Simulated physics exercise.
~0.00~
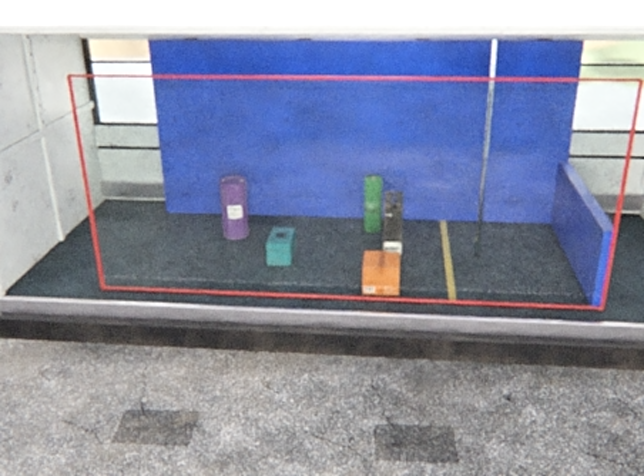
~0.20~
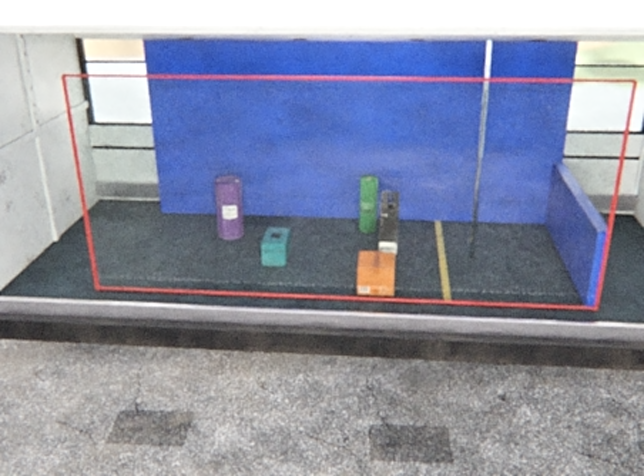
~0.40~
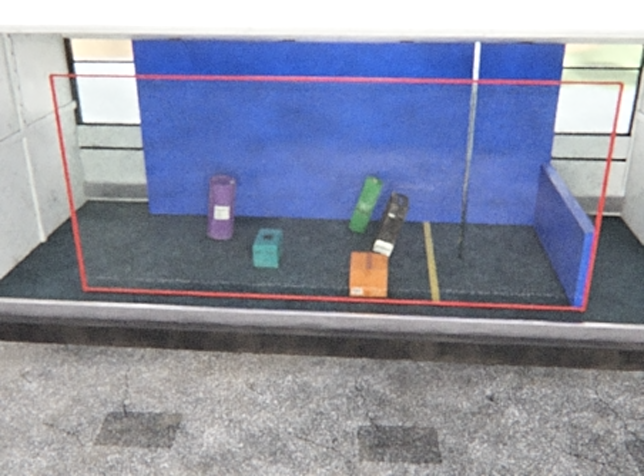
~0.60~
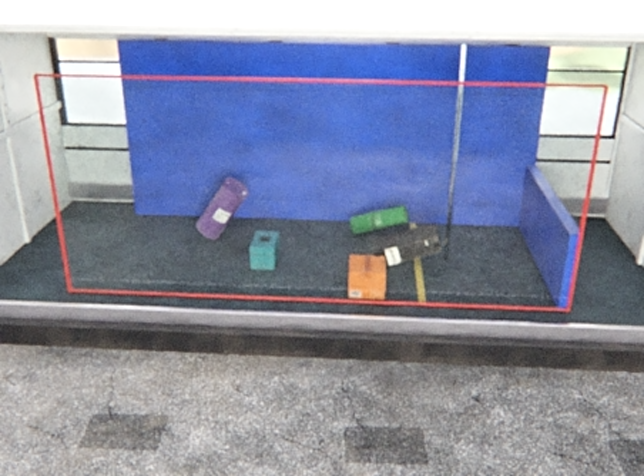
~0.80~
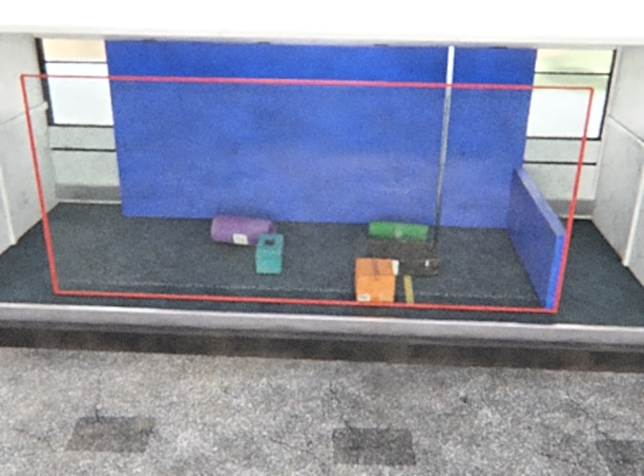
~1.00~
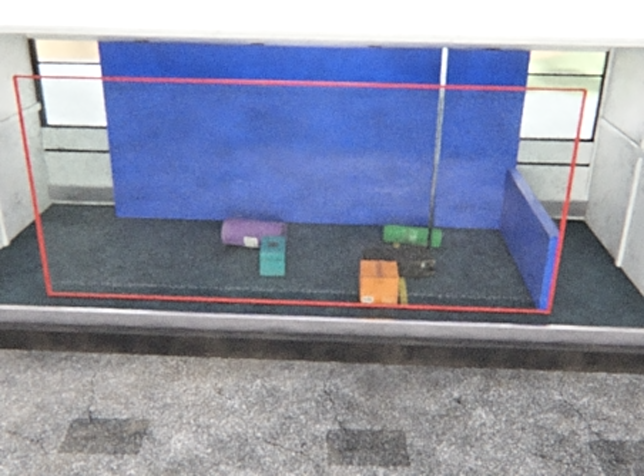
A shallow bay with a dark floor and a blue back wall is seen from the front and slightly above, outlined in red, as the view pans slightly right. A purple drum stands at left beside a teal toolbox, while a green roll and a tall black box stand behind an orange carton, left of a yellow line. The green roll and black box tip rightward and fall onto their sides, and the purple drum leans and topples right too. The carton and toolbox stay upright, shifting slightly. Finally the drum, toolbox and carton rest short of the line, while the green roll lies past it.
